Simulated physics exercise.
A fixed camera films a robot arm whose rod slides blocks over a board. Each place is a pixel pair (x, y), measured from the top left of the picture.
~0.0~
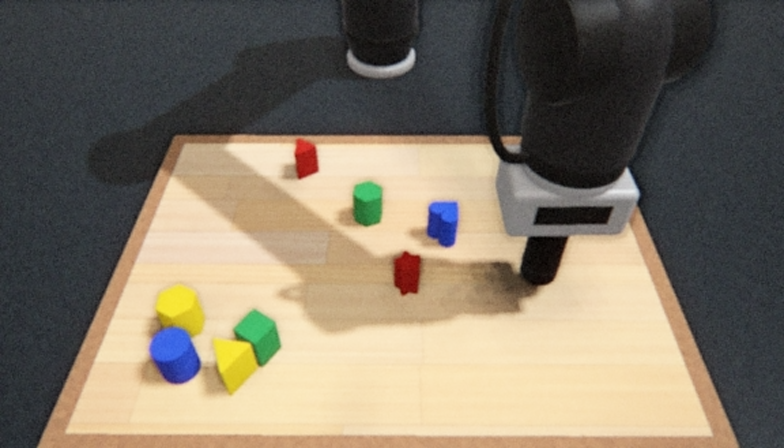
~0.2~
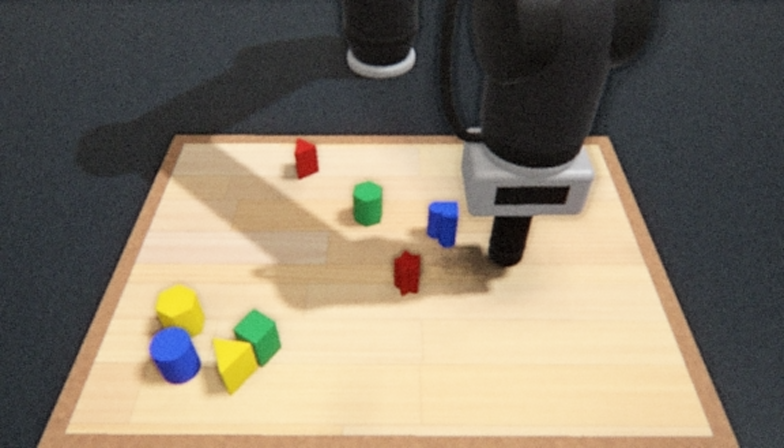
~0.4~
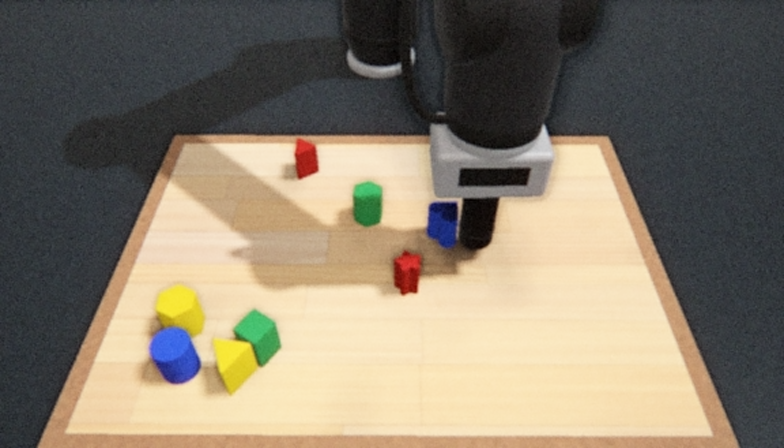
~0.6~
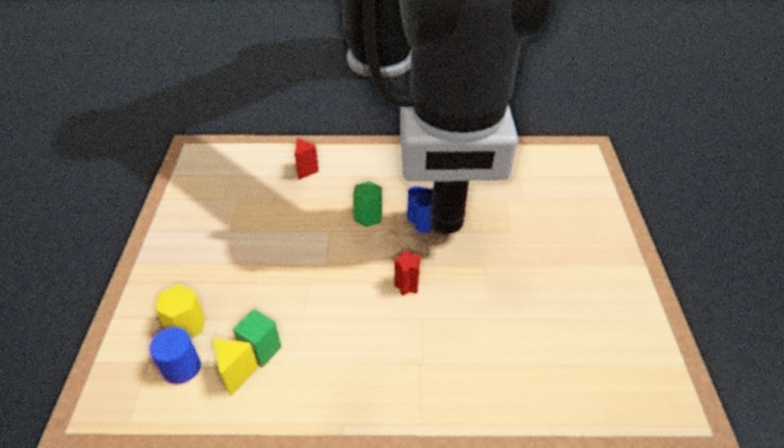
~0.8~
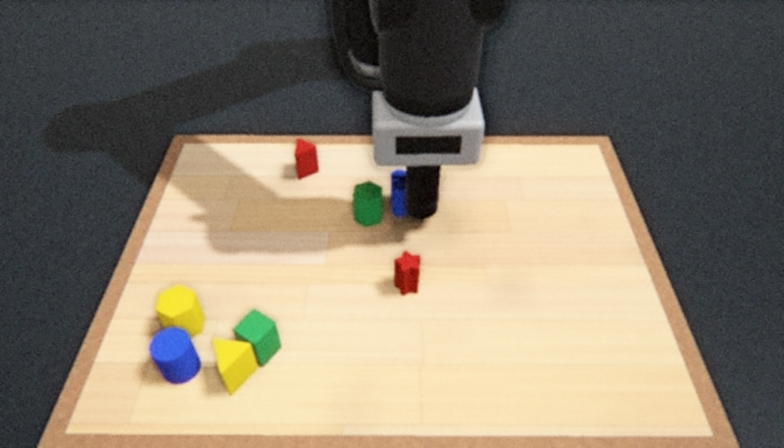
On a wooden board scattered with small coloured blocks, a black robot arm moved left with its rod lowered, reached a blue block, and pushed it left and slightly back, close beside a green one.
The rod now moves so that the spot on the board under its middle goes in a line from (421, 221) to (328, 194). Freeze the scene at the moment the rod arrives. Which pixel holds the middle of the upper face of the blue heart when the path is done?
It will likely be found at (375, 160).
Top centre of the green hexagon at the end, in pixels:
The top centre is at (324, 190).
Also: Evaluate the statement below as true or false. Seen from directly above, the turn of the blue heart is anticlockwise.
My answer: False.
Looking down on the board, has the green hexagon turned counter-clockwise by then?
Yes, that is what happens.
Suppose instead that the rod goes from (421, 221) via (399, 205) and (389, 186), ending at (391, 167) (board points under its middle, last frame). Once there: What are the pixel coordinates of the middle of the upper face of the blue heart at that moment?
Roughly at (366, 136).
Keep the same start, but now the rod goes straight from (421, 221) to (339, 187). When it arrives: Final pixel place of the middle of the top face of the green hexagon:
When the path ends, it will be at (347, 189).
On the path given first. One third of the way, rod (388, 199); green hexagon (358, 190), turned 20° anticlockwise; blue heart (381, 165), turned 55° clockwise.
Two thirds of the way, rod (356, 189); green hexagon (332, 191), turned 80° anticlockwise; blue heart (375, 160), turned 70° clockwise.
At the end, rod (327, 182); red three-sided block unmoved; green hexagon (324, 190), turned 120° anticlockwise; blue heart (375, 160), turned 70° clockwise.
